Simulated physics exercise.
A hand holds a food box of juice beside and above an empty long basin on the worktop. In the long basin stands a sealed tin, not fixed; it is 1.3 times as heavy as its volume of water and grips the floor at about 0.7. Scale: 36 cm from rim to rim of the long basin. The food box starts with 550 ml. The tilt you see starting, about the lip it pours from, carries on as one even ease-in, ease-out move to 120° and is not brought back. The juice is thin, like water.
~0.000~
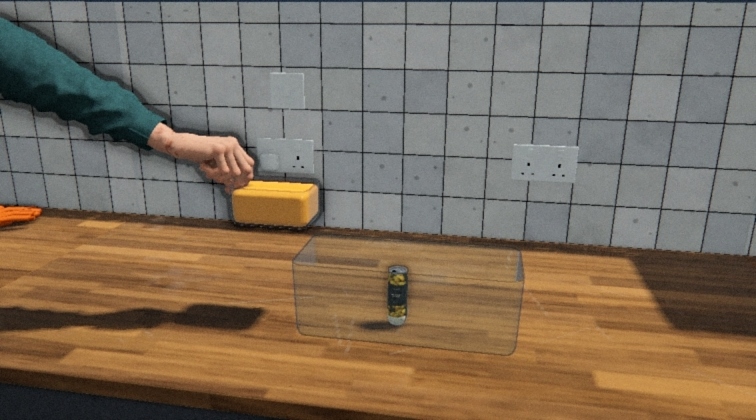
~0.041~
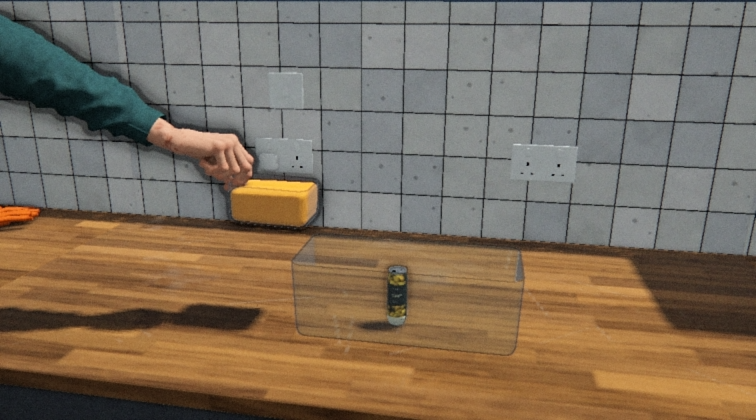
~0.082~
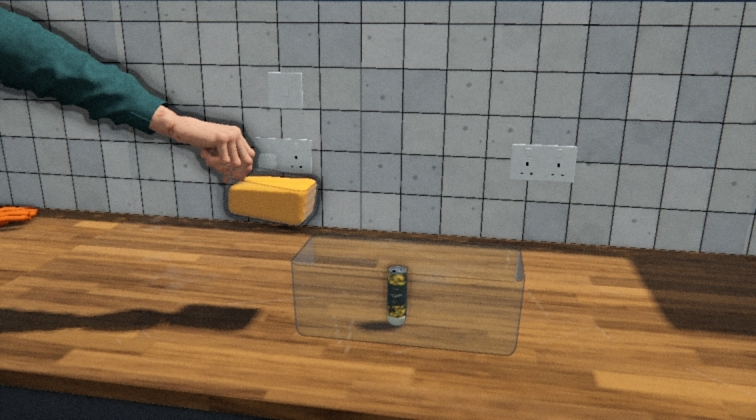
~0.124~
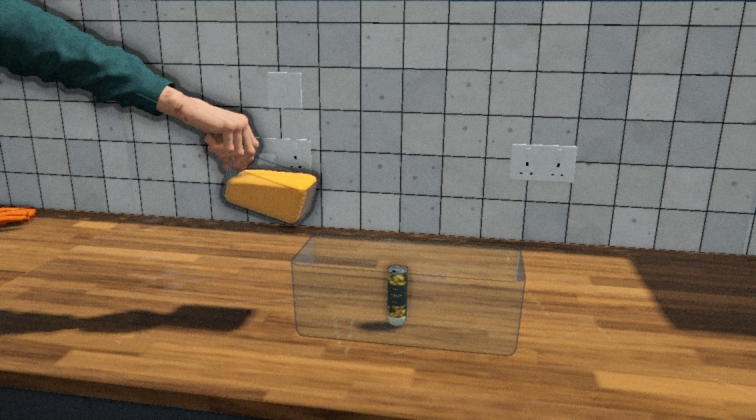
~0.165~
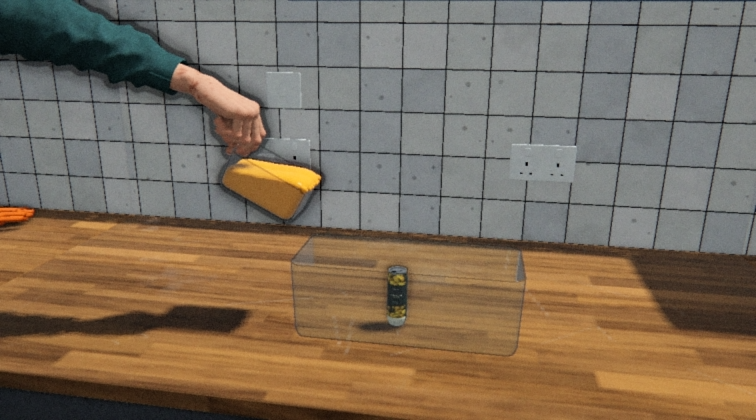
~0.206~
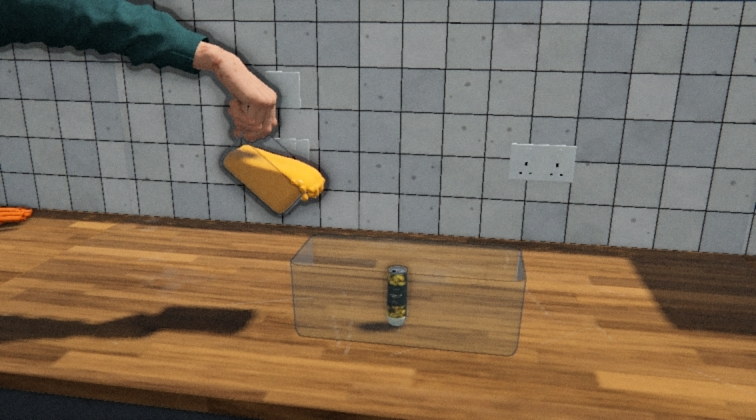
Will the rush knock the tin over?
It topples.
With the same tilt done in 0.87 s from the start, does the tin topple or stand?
The tin topples.
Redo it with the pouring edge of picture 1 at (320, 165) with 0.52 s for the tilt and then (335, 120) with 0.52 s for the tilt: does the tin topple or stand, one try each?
First it remains upright; then it remains upright.
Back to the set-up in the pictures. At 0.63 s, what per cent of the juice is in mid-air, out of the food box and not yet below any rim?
Some 8 per cent.
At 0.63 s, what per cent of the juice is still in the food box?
Some 1 per cent.
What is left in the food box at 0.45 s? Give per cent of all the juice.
Some 18 per cent.
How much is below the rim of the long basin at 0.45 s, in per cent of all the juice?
Some 22 per cent.
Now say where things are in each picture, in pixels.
The first picture shows tilt 0°; pouring edge (314, 187); surface from (241, 186) to (314, 190); the long basin's rim runs from (304, 249) to (522, 265); the tin's top is at (398, 272).
The second picture shows tilt 2°; pouring edge (313, 186); surface from (240, 185) to (313, 189).
The third picture shows tilt 7°; pouring edge (313, 186); surface from (239, 182) to (313, 185).
The fourth picture shows tilt 16°; pouring edge (312, 186); surface from (237, 175) to (313, 182); 1 per cent is over the edge.
The fifth picture shows tilt 27°; pouring edge (311, 186); surface from (234, 164) to (310, 179); 4 per cent is over the edge.
The sixth picture shows tilt 41°; pouring edge (311, 186); surface from (234, 149) to (305, 172); 8 per cent is over the edge.
By 0.45 s the tilt is 115° and 18 per cent is still to pour; the tin stands where it began.
By 0.63 s the tilt is 120° and 1 per cent is still to pour; the tin leans 16°.
By 0.82 s the tilt is 120° and 0 per cent is still to pour; the tin lies on its side.
By 1.02 s the tilt is 120° and 0 per cent is still to pour; the tin lies on its side.
At rest the tin lies on its side.
